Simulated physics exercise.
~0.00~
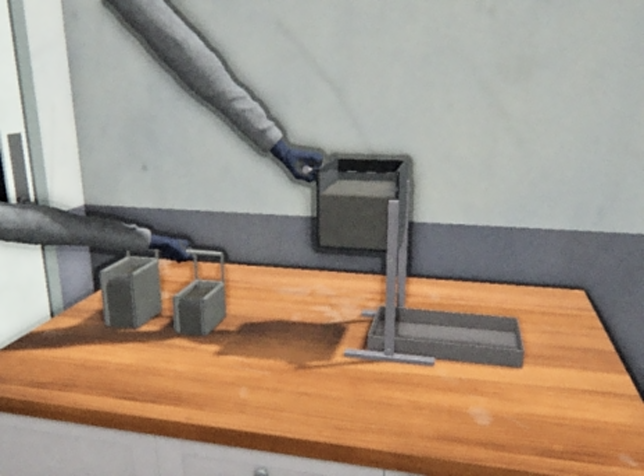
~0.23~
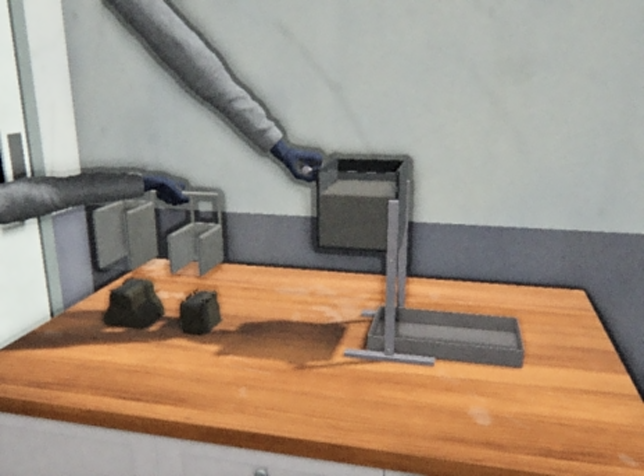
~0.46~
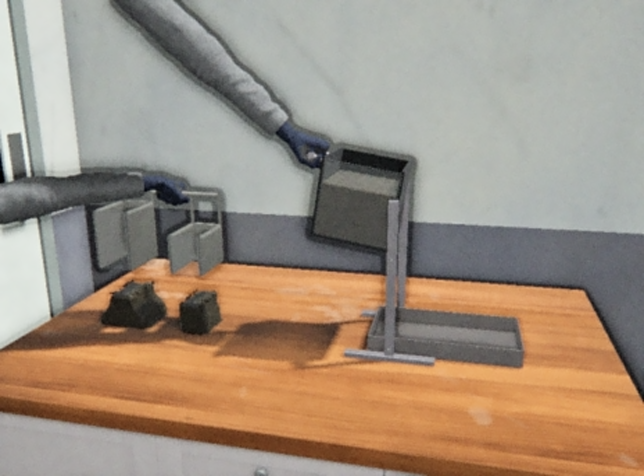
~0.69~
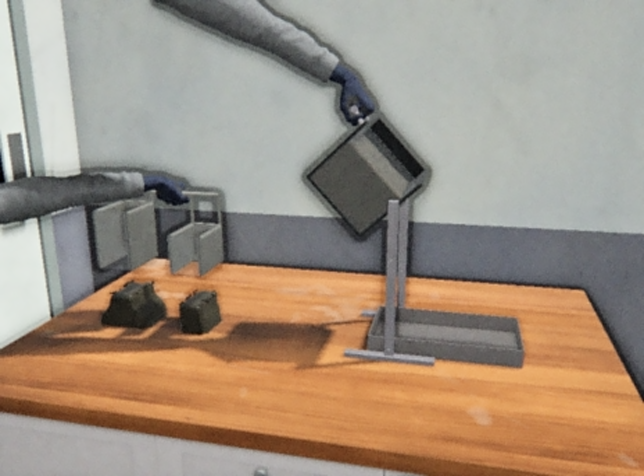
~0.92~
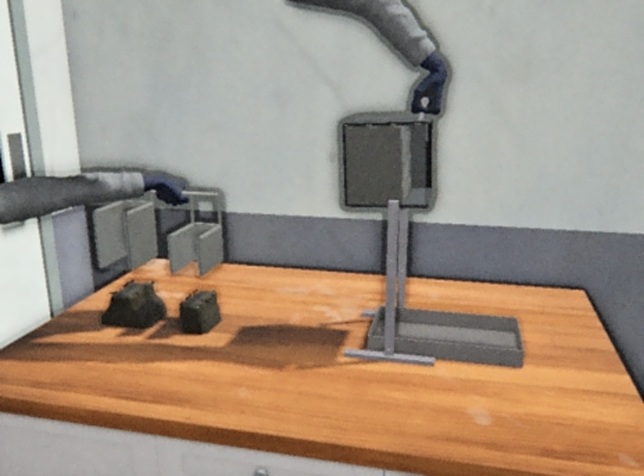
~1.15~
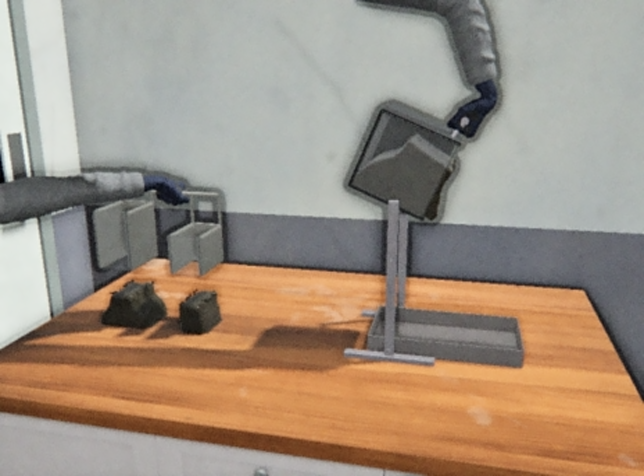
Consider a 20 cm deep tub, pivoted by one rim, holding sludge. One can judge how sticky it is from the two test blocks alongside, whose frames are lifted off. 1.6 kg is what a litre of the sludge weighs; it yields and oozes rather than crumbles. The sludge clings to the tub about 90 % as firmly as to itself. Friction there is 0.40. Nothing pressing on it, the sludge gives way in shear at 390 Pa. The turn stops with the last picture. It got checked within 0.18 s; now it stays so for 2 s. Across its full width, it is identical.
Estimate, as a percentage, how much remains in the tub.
Roughly 0 per cent remains.
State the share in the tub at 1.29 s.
About 40 %.
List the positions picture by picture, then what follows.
The first frame shows handle-side rim at (320, 170), tilt 0 degrees; top of the sludge at (323, 194); blocks stand 15 cm, 9.4 cm (left to right).
The second frame shows handle-side rim at (320, 170), tilt 0 degrees; top of the sludge at (323, 194); blocks stand 11 cm, 9.1 cm (left to right).
The third frame shows handle-side rim at (326, 159), tilt 9 degrees; top of the sludge at (327, 184); blocks stand 10 cm, 9.1 cm (left to right).
The fourth frame shows handle-side rim at (367, 125), tilt 47 degrees; top of the sludge at (351, 145); blocks stand 10 cm, 9.1 cm (left to right).
The fifth frame shows handle-side rim at (427, 125), tilt 88 degrees; top of the sludge at (398, 127); blocks stand 10 cm, 9.1 cm (left to right).
The sixth frame shows handle-side rim at (458, 146), tilt 113 degrees; top of the sludge at (411, 143); blocks stand 10 cm, 9.1 cm (left to right).
After 1.29 s, the tub is at 113 degrees and holds 40 %.
After 1.46 s, the tub is at 113 degrees and holds 22 %.
After 1.63 s, the tub is at 113 degrees and holds 12 %.
After 1.80 s, the tub is at 113 degrees and holds 0 %.
After 3.15 s, at the end, the tub is at 113 degrees and holds 0 %.
